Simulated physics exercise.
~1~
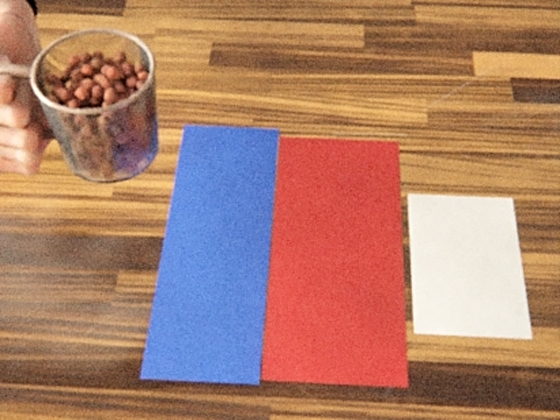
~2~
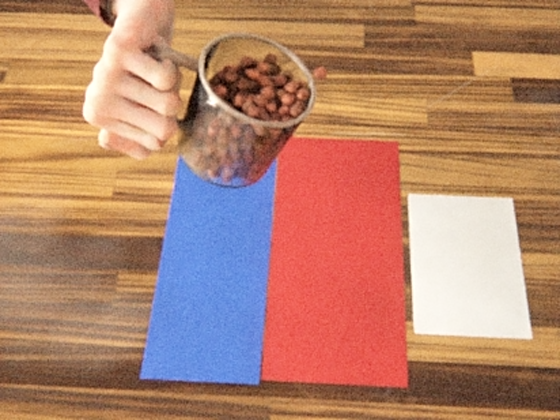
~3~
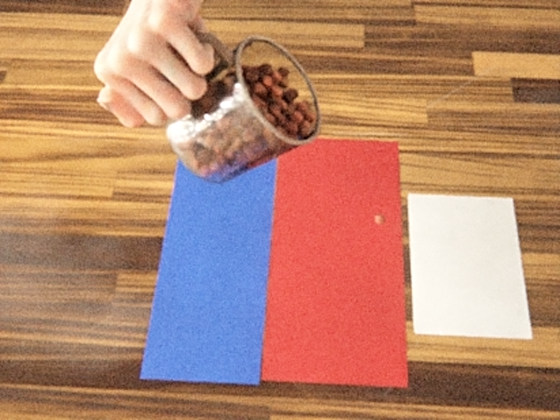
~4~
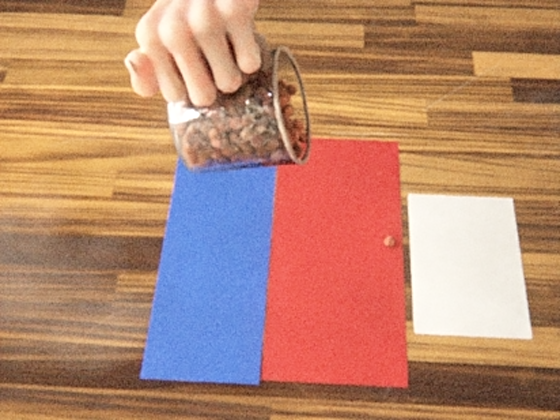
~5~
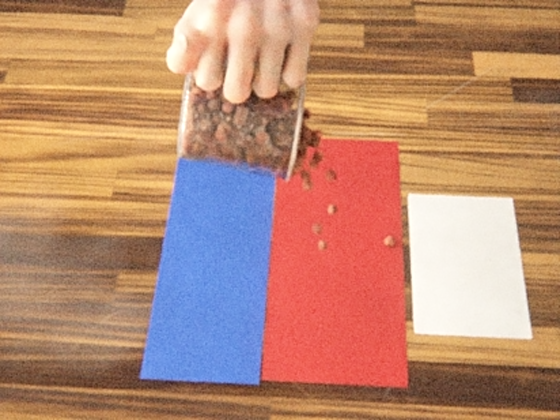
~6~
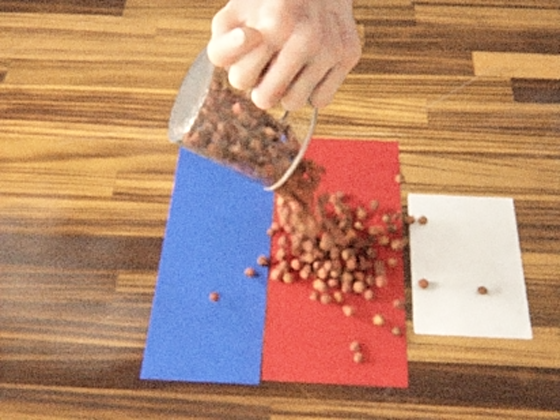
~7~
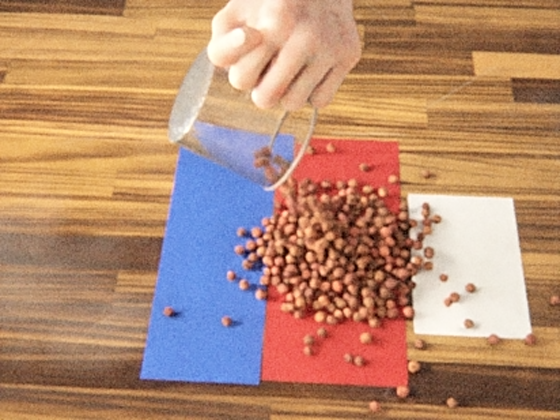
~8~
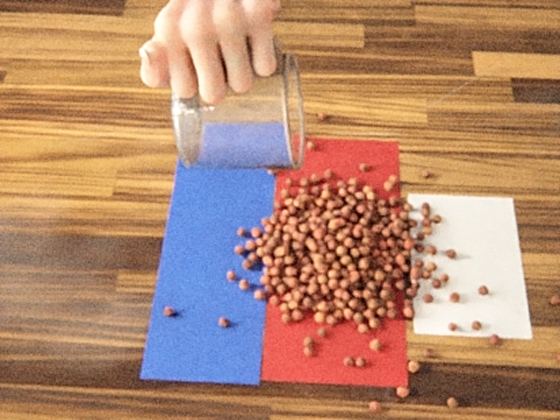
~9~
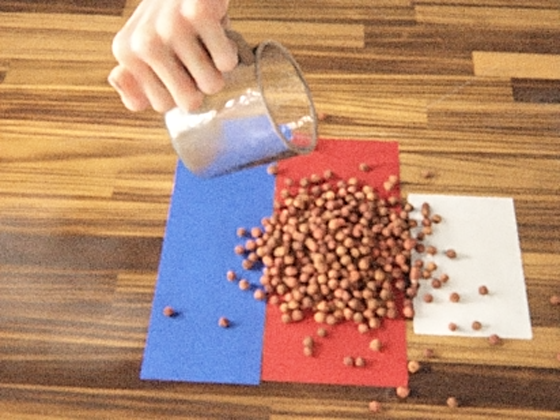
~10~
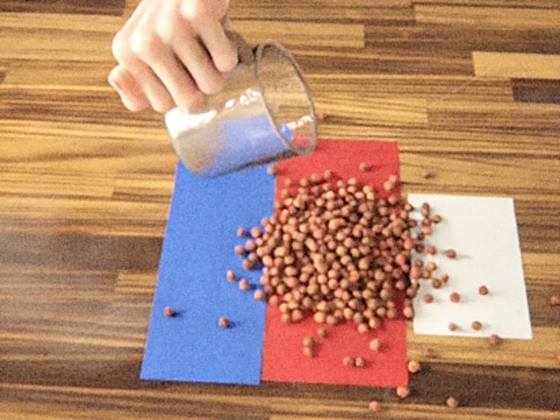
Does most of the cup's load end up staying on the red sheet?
Yes, most of the pellets come to rest in a heap on the red sheet. Only small shares lie on the blue sheet, the white sheet and the bare table, and the cup is left empty.
